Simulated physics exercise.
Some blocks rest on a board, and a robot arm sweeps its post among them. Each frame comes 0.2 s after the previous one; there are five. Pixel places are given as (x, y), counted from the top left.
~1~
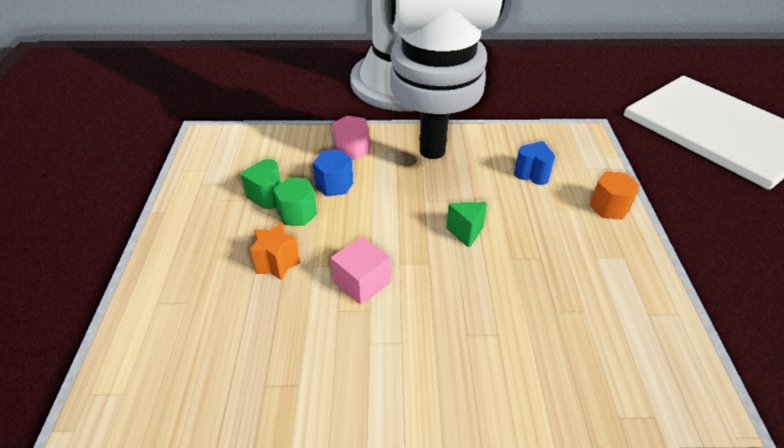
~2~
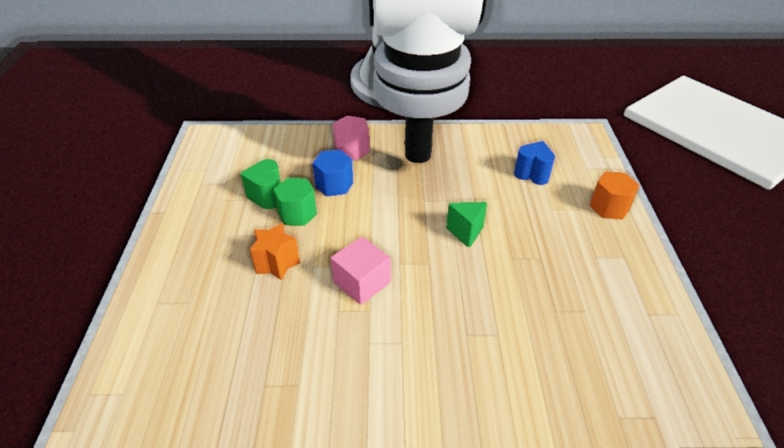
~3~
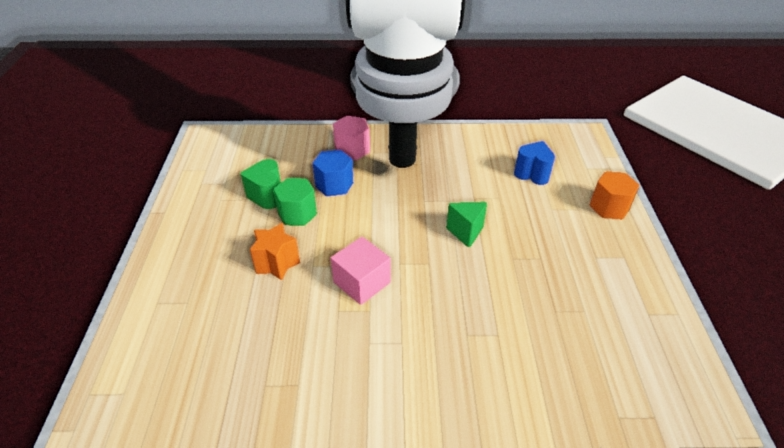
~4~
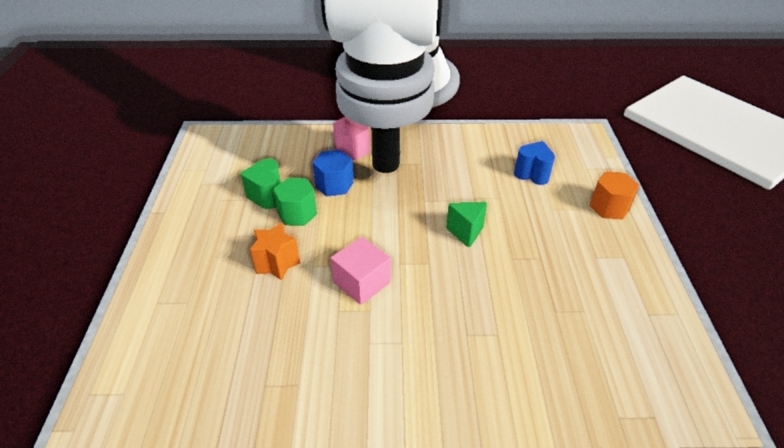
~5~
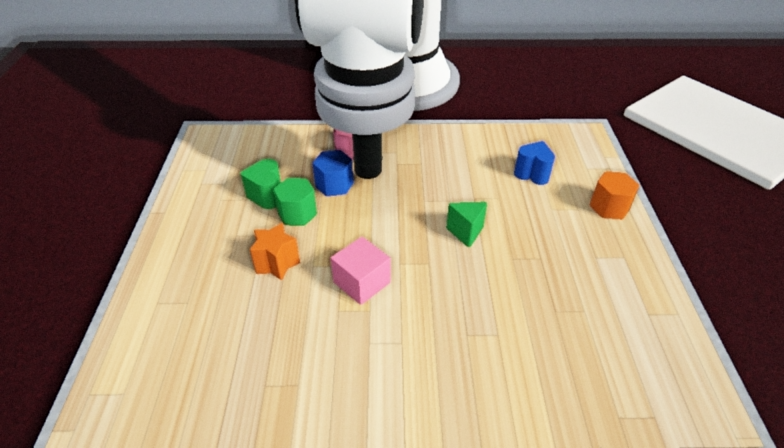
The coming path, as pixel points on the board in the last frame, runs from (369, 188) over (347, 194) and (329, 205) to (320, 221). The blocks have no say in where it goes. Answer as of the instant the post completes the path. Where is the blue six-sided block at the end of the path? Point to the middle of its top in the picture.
That would be at about pixel (312, 161).
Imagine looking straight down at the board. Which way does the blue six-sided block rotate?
The sense of turning is clockwise.
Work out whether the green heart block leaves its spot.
That block stays in place.
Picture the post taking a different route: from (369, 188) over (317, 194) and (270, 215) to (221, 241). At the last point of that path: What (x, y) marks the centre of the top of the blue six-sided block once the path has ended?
The middle of its top is at (284, 158).
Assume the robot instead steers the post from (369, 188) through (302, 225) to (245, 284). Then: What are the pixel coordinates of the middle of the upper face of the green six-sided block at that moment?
The middle of its upper face should be somewhere near (257, 200).
The first path, step by step. Halfway along, post at (334, 183); blue six-sided block at (312, 161), turned 25° clockwise.
At the end, post at (318, 205); green heart block still; orange star still; green six-sided block at (283, 196), turned 35° clockwise; blue six-sided block at (312, 161), turned 25° clockwise.
